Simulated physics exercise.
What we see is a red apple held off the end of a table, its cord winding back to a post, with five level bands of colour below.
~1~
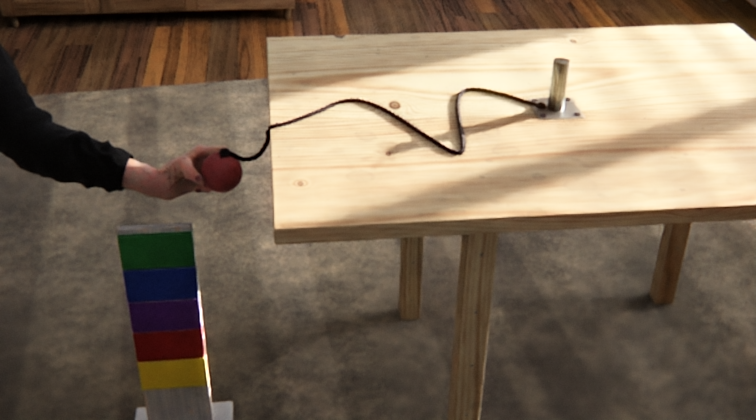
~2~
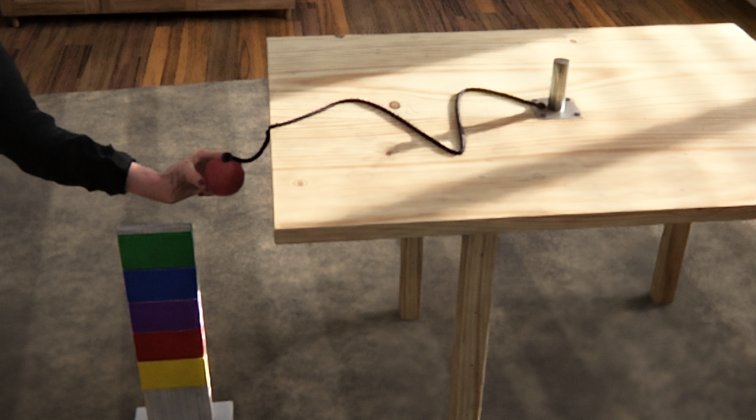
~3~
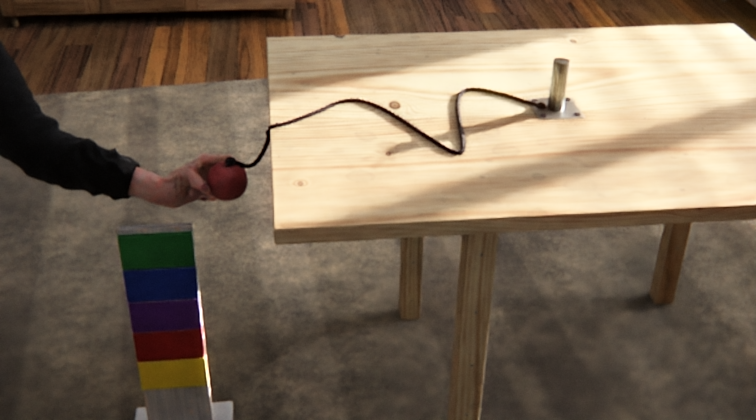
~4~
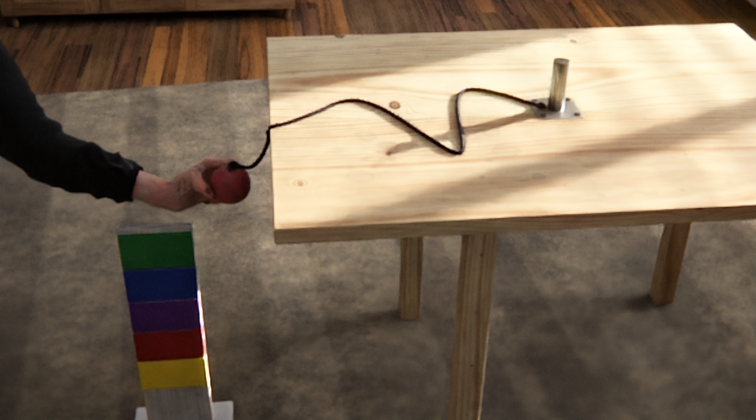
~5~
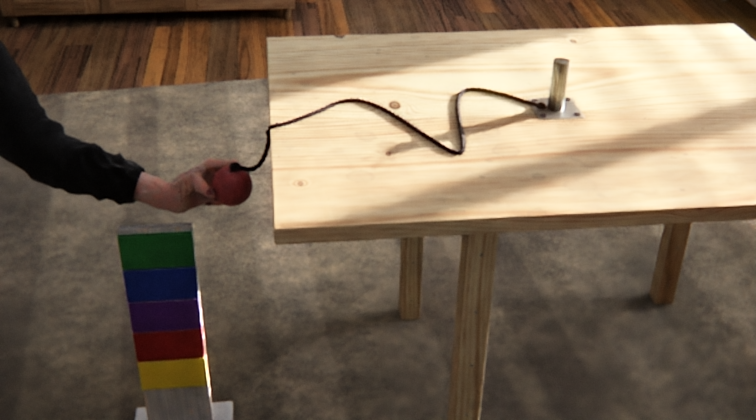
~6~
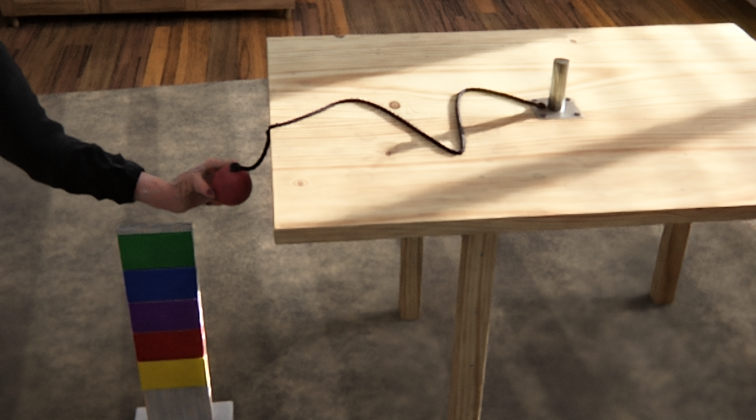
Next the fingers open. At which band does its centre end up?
Its centre hangs level with the yellow band.
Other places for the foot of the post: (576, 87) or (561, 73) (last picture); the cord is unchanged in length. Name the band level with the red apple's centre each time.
One after the other, red; red.
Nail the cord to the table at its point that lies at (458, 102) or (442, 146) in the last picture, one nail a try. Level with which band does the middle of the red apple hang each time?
It would be red; blue.
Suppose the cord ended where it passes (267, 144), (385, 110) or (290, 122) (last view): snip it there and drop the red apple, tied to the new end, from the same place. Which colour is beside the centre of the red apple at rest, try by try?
It would be red; none, it hangs higher; purple.
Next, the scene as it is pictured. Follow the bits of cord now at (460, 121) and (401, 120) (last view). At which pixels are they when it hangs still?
About (385, 119), and the other about (272, 164).
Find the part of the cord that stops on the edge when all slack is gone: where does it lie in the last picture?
That spot is around (422, 133).
A little later, apple near (284, 333); level with red.
Next, apple near (285, 356); level with yellow.
When it is over, apple near (286, 362); level with yellow. Its middle rests at the yellow band.
